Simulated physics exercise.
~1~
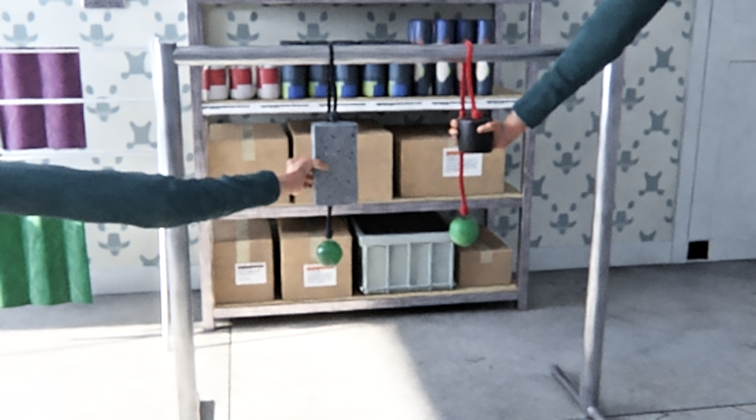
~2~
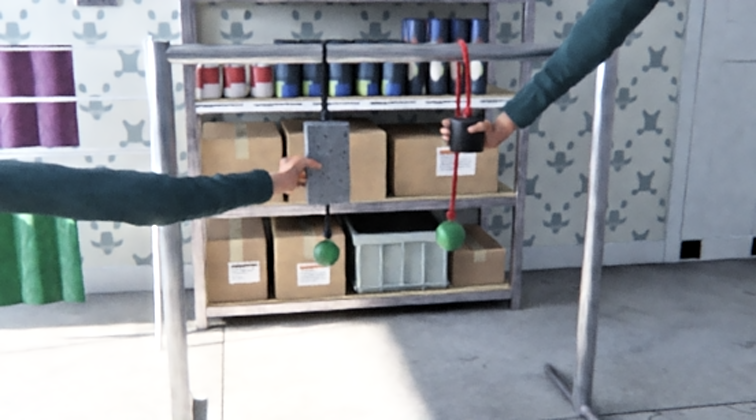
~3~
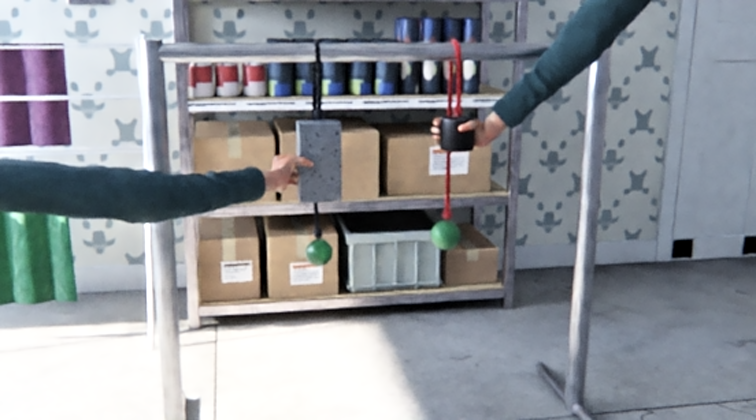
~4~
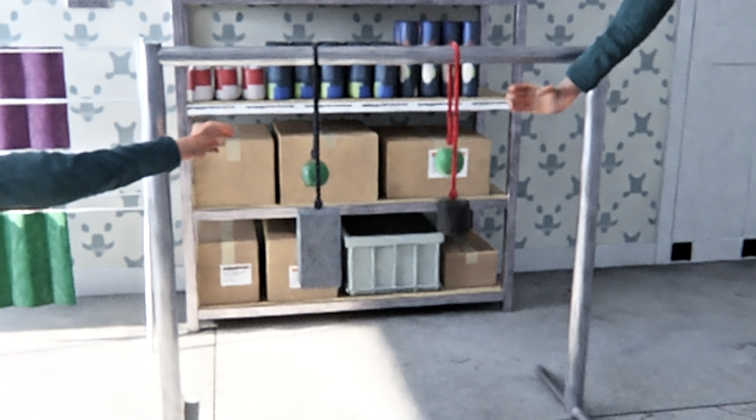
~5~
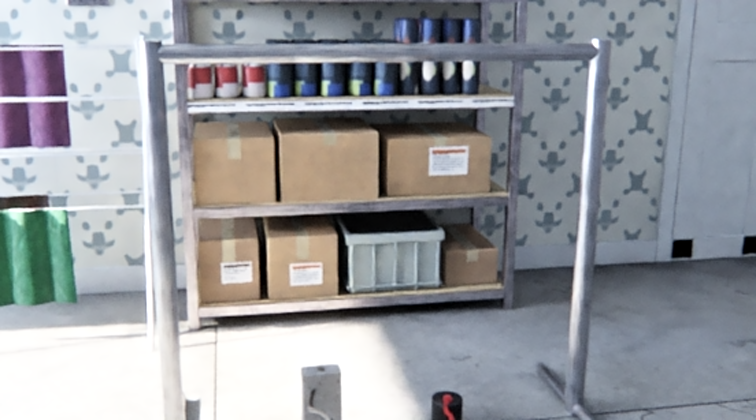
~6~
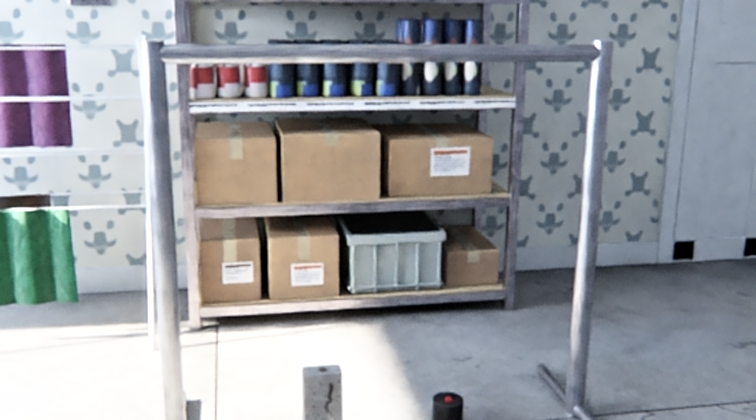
Grey block and black cylinder on ropes over a rail dropping to the floor as hands release them, green apples rising.
